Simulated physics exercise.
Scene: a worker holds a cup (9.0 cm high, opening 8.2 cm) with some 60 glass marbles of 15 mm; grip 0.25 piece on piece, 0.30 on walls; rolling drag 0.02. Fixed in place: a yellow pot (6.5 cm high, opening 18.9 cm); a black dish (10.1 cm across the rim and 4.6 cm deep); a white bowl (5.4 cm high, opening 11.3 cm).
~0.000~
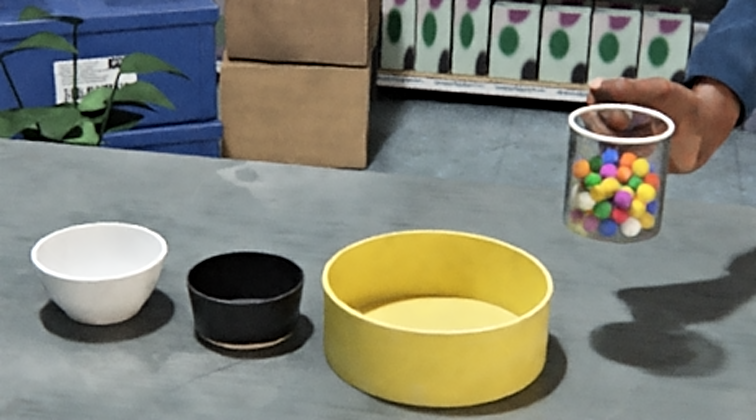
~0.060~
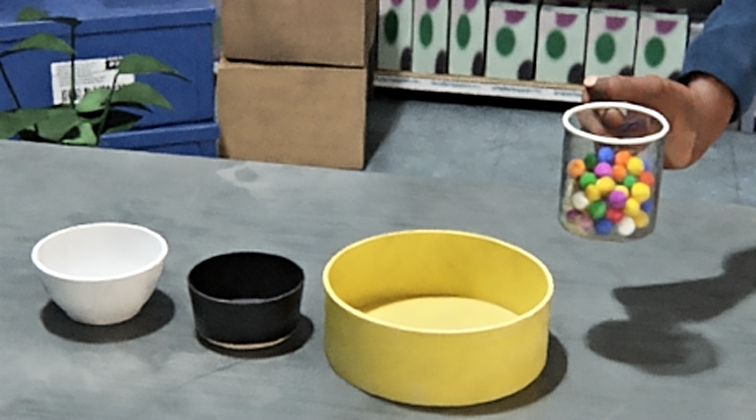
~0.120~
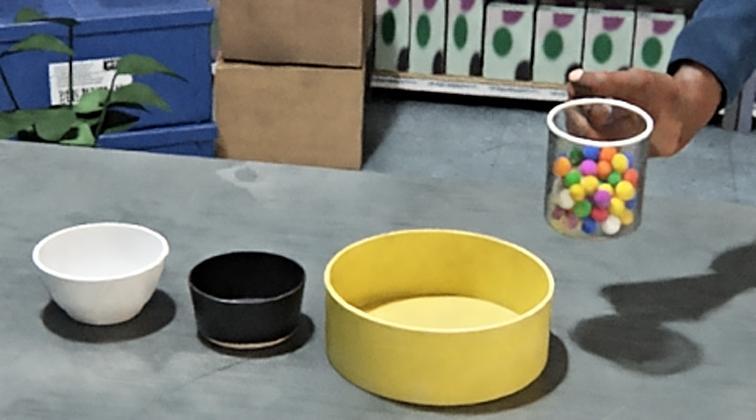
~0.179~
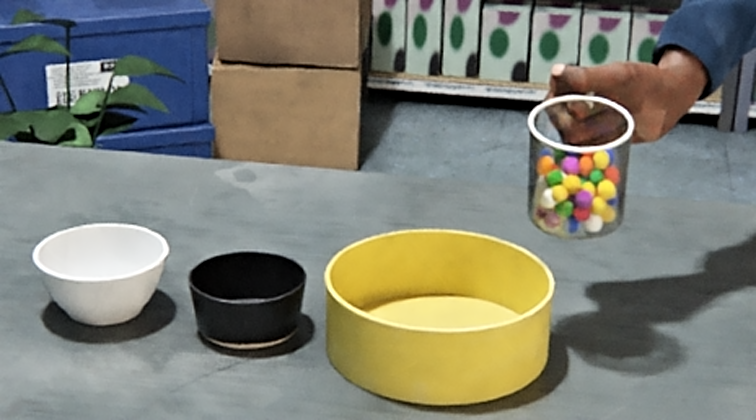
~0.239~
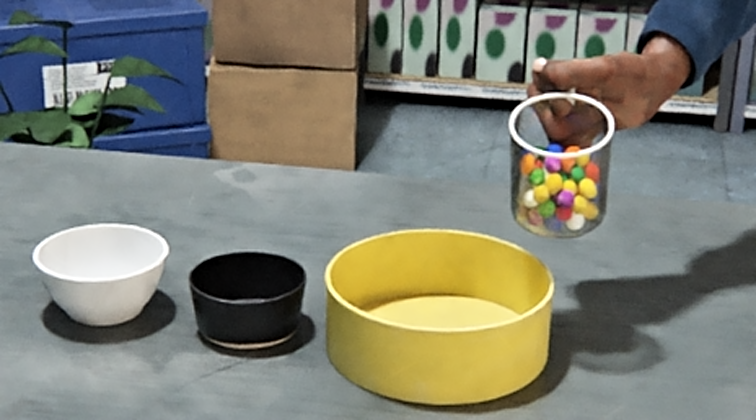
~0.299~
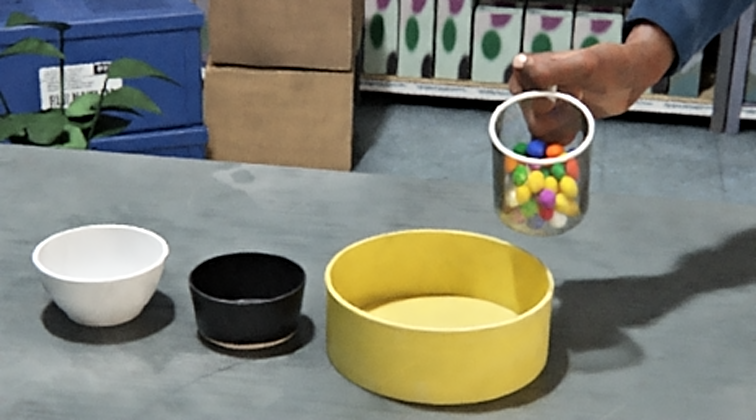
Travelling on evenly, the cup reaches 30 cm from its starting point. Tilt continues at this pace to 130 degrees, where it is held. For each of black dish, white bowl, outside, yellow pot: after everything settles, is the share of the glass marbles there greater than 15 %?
Black dish - greater; white bowl - not greater; outside - not greater; yellow pot - not greater.
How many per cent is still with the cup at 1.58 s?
Roughly 0 per cent.
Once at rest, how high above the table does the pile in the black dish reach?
About 4.5 cm.
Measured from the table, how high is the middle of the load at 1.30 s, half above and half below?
Estimated height: About 8 cm.
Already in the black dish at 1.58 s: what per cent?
About 100 %.
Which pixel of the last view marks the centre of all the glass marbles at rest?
Roughly at pixel (249, 305).
After 0.68 s, tilt 61 degrees; cup 100 %; middle of all pieces near (433, 164).
After 1.01 s, tilt 94 degrees; cup 100 %; middle of all pieces near (337, 160).
After 1.30 s, tilt 123 degrees; black dish 55 %, cup 35 %, in the air 10 %; middle of all pieces near (251, 245).
Then, at 1.58 s, tilt 130 degrees; black dish 100 %; middle of all pieces near (249, 307).
At rest (2.3 s), yellow pot 0 %, black dish 100 %, white bowl 0 %, outside 0 %, cup 0 %.
